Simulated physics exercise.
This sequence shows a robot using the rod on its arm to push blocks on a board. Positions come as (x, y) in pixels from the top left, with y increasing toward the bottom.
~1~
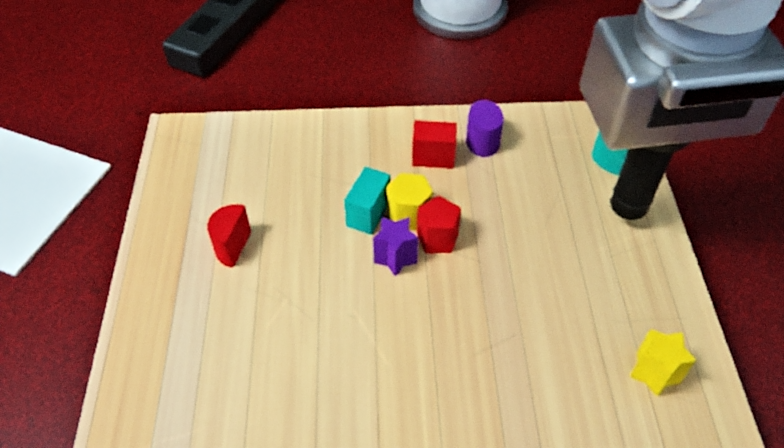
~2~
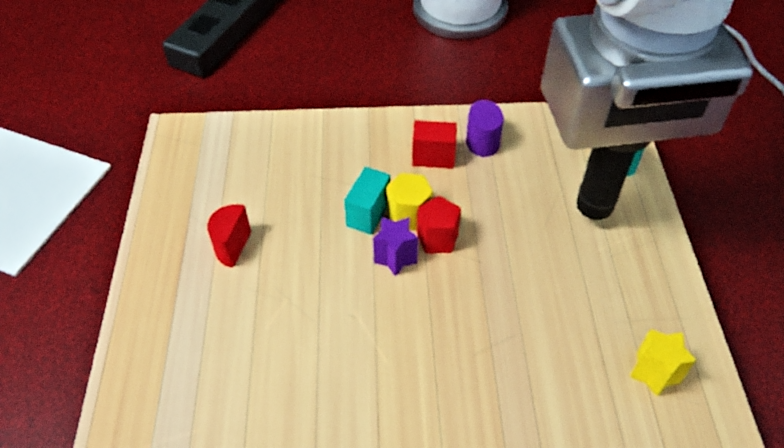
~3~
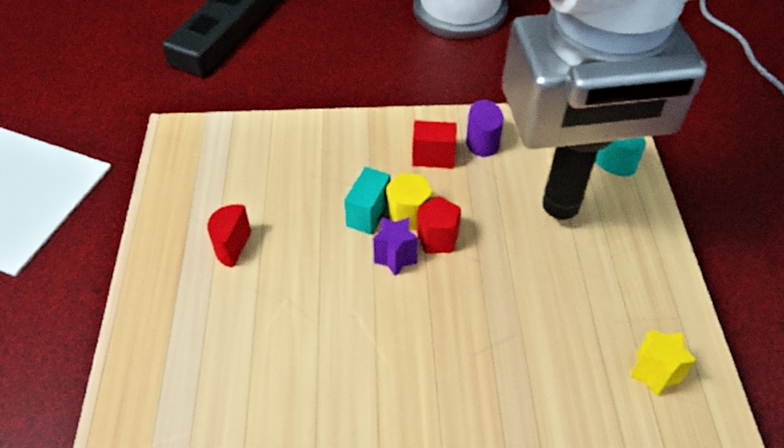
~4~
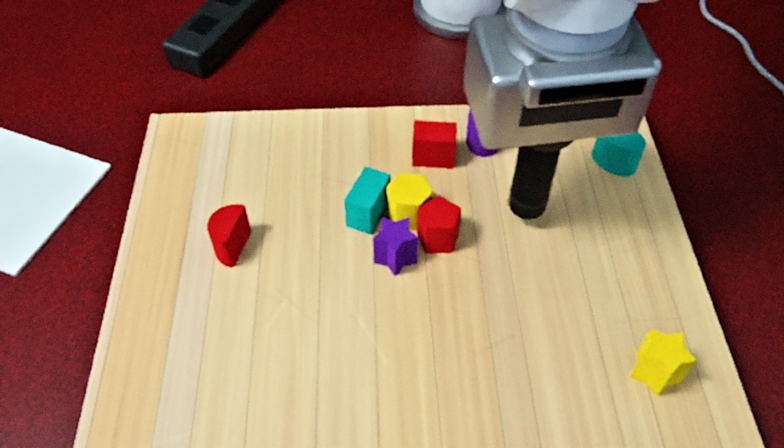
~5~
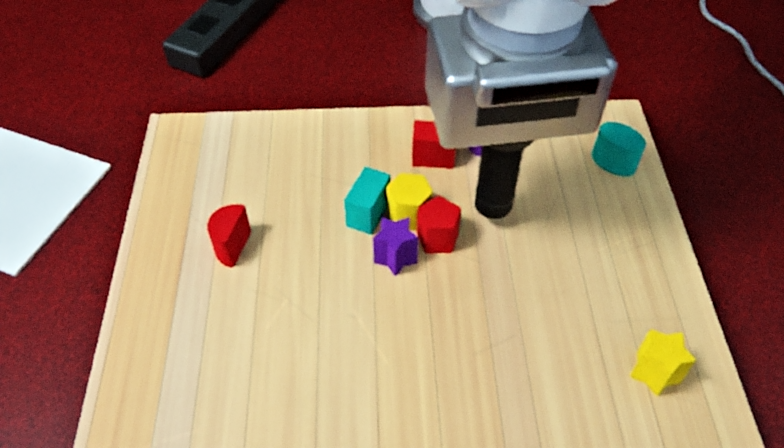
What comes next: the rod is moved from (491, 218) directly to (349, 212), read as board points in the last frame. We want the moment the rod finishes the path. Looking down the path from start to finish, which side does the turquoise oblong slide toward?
It slides rightward.
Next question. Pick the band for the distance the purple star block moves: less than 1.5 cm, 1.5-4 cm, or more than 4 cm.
My prediction: Under 1.5 cm.
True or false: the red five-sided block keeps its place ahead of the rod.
The statement is incorrect.
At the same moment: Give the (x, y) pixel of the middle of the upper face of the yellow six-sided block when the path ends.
Its top middle: (310, 176).
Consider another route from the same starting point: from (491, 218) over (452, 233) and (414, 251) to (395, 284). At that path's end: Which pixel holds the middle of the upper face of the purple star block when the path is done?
When the path ends, it will be at (318, 251).
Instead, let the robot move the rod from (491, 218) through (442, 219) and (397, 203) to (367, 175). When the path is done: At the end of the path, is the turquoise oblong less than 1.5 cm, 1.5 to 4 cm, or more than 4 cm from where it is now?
Travel: Beyond 4 cm.
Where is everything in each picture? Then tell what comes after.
Lower end of the rod at (629, 207), tops of blocks, turquoise oblong at (368, 187), purple star block at (396, 232), yellow six-sided block at (410, 188), red five-sided block at (440, 212), in the first frame.
Rod at (595, 206), blocks as before, in the second frame.
Rod at (561, 206), blocks as before, in the third frame.
Rod at (527, 206), blocks as before, in the fourth frame.
Rod at (493, 206), turquoise oblong at (368, 187), purple star block at (396, 232), yellow six-sided block at (410, 188), red five-sided block at (440, 212), in the fifth frame.
The first path, step by step. One third of the way, rod at (444, 203); turquoise oblong at (364, 186); yellow six-sided block at (403, 188); red five-sided block at (431, 216), turned 20° anticlockwise.
Two thirds of the way, rod at (396, 200); turquoise oblong at (320, 180), turned 25° anticlockwise; yellow six-sided block at (356, 180), turned 20° clockwise; red five-sided block at (428, 218), turned 30° anticlockwise.
At the end, rod at (348, 199); turquoise oblong at (276, 171); purple star block not moved; yellow six-sided block at (310, 176), turned 35° clockwise; red five-sided block at (428, 218), turned 30° anticlockwise.
